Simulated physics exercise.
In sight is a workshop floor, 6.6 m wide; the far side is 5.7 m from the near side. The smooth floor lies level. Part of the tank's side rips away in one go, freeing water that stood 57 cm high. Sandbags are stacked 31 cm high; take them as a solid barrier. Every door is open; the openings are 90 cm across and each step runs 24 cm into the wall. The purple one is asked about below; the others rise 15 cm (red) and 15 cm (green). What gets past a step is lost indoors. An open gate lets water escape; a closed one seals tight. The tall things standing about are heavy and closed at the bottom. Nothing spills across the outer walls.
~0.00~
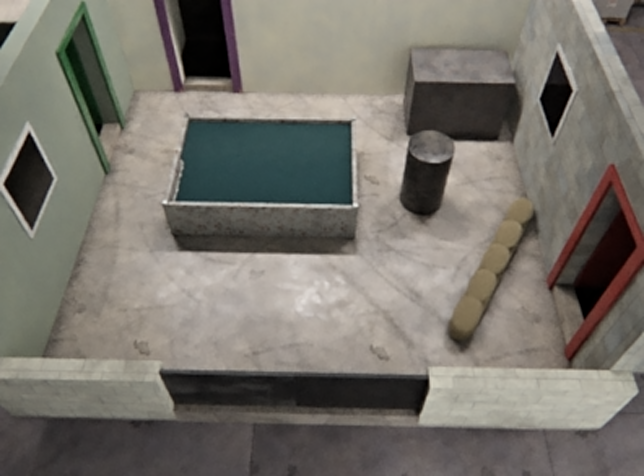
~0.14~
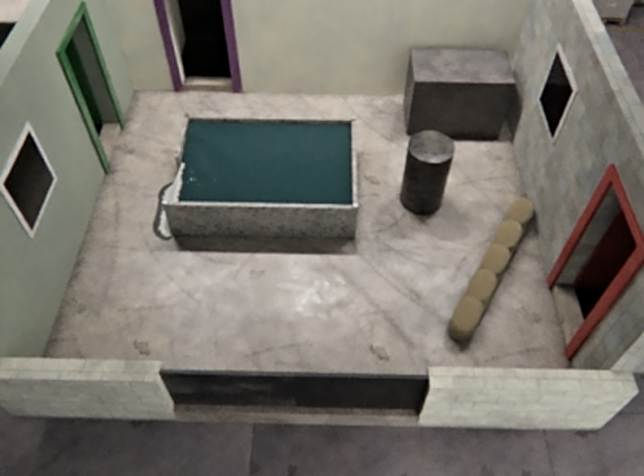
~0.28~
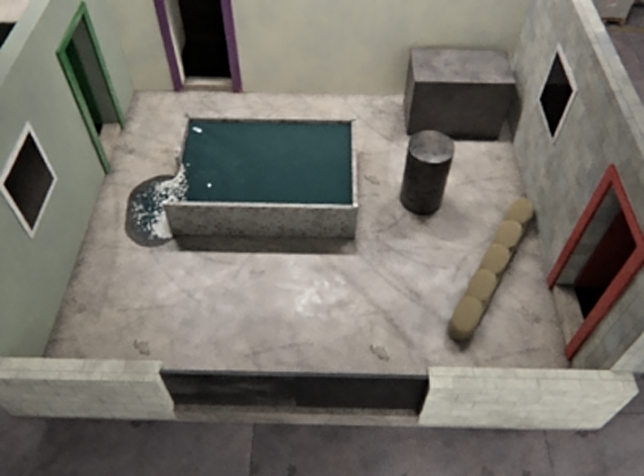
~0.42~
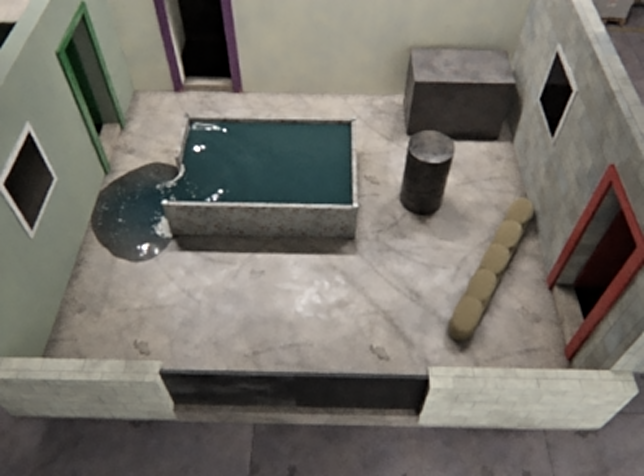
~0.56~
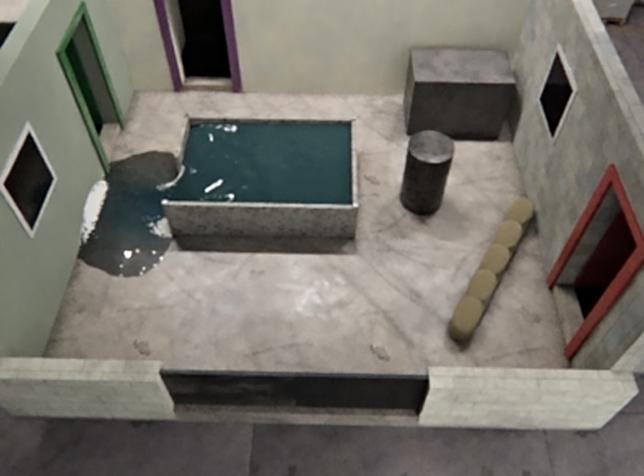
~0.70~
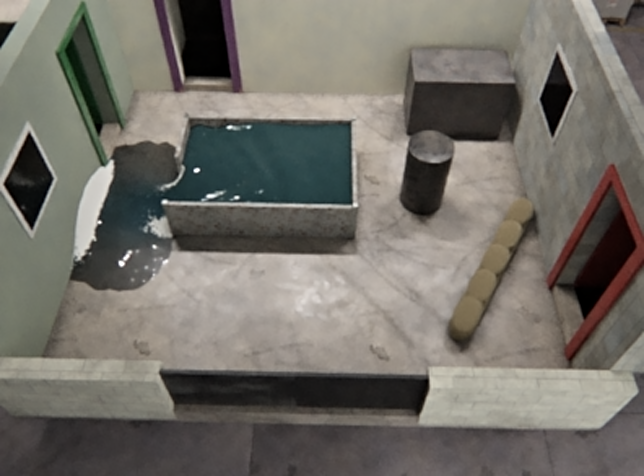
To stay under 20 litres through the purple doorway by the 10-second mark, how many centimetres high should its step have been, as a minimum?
Close to 11 cm is just enough.
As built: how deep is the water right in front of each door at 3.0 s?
In cm: Red 0, purple 15, green 12.
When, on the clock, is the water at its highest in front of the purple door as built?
Around 2.6 s.
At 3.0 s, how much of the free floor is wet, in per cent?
Some 35 per cent of it.
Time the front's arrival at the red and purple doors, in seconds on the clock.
Arrival: Red 5.0 s, purple 2.0 s.
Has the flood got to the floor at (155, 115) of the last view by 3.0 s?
It is wet.
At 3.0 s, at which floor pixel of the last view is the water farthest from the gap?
At about (347, 395).
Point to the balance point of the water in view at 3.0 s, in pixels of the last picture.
Around (213, 207).
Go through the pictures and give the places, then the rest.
In the first frame, still water, 57 cm deep, in the tank at (266, 162); the purple door at (200, 43) is dry.
In the second frame, the front is at (160, 218), 0.3 m from the gap at (179, 199); 0.2 m2 of floor is wet, 57 cm left at the back.
In the third frame, the gap is at (179, 200), the front 0.8 m out at (133, 199); the back of the tank holds 57 cm.
In the fourth frame, the front is at (98, 211), 1.2 m from the gap at (179, 201); 1.6 m2 of floor is wet, 57 cm left at the back.
In the fifth frame, the gap is at (180, 201), the front 1.4 m out at (80, 252); the back of the tank holds 57 cm.
In the sixth frame, water pours out at (179, 201) and has run 1.5 m, to (72, 273); about 7 cm deep outside, 57 cm at the back; the purple door at (200, 43), 2.8 m from the gap, is still 1.9 m from the nearest water.
After 1.4 s water covers 15 % of the floor, deepest (40 cm) near (92, 217); it has not reached the purple door.
After 3.0 s water covers 35 % of the floor, deepest (32 cm) near (38, 374); 15 cm at the purple door, 1 litre in over its 15 cm step.
After 10.0 s water covers 95 % of the floor, deepest (13 cm) near (523, 207); 7 cm at the purple door, 3 litres in over its 15 cm step.
At the purple door as built, the water arrived by 2.1 s and peaked near 16 cm at 2.6 s.
With a step of 9 cm, 41 litres would have come in within the 10 s; with 12 cm, 13 litres. So under 20 litres takes about 11 cm.
